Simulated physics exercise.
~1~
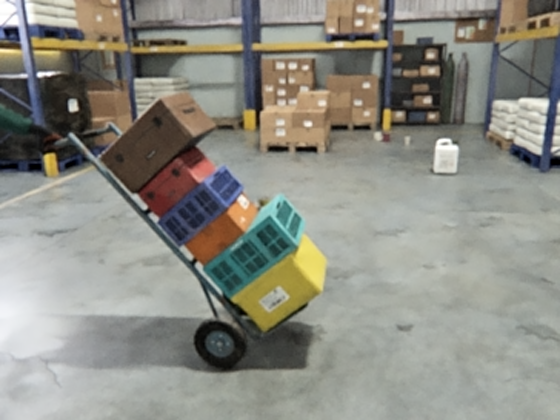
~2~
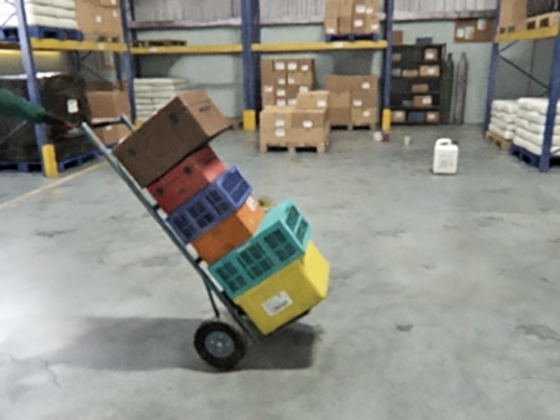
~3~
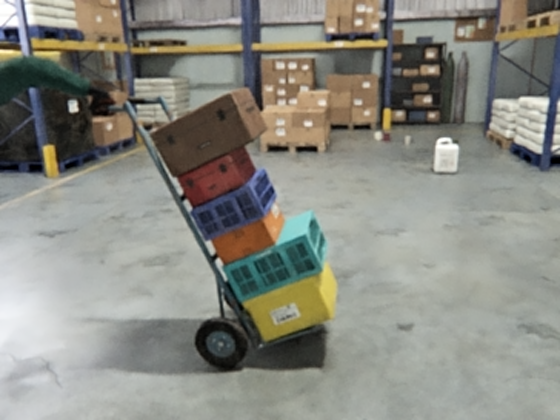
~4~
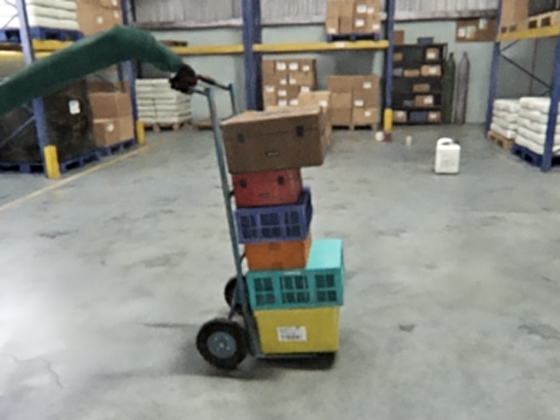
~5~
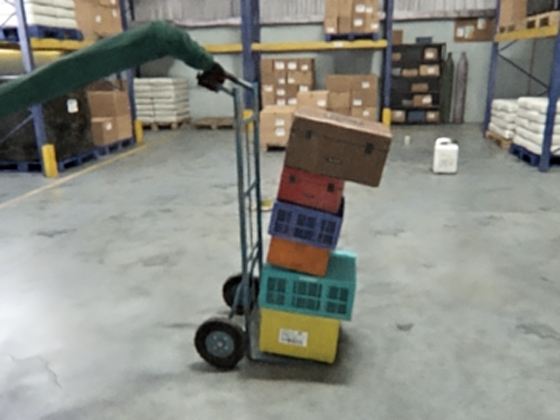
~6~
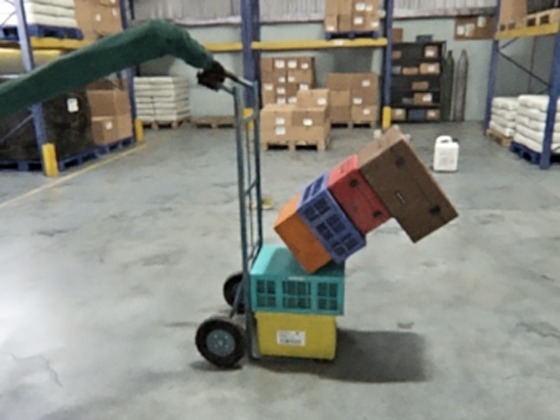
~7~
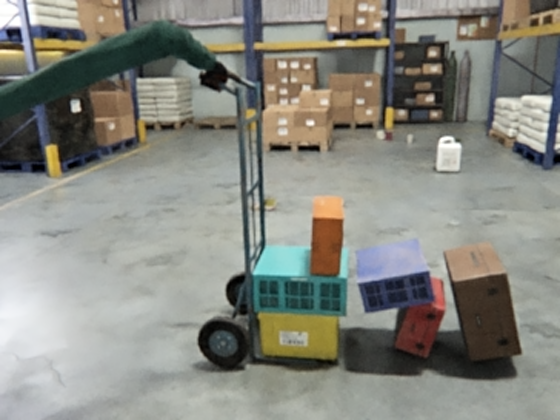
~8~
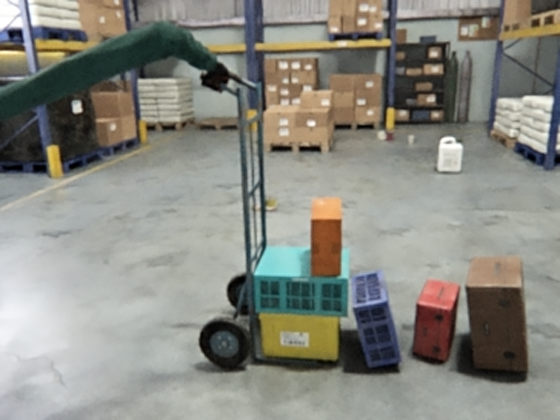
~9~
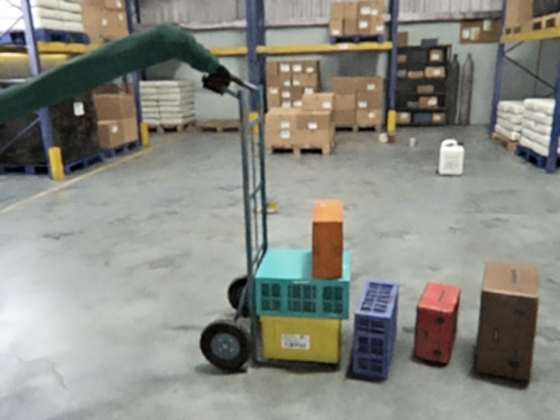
A two-wheeled hand truck, leaning back to the left in a warehouse, carries a stack with a yellow tote at the bottom and a brown toolbox on top. A green-sleeved arm at the left swings the handle up and to the right until the truck stands upright and stops. The upper part of the stack keeps going, tipping away from the frame over the turquoise crate. The brown toolbox, red toolbox and blue crate topple off to the right and land on the floor. They end standing in a row, while the orange box rests tipped on its side atop the turquoise crate, above the yellow tote.
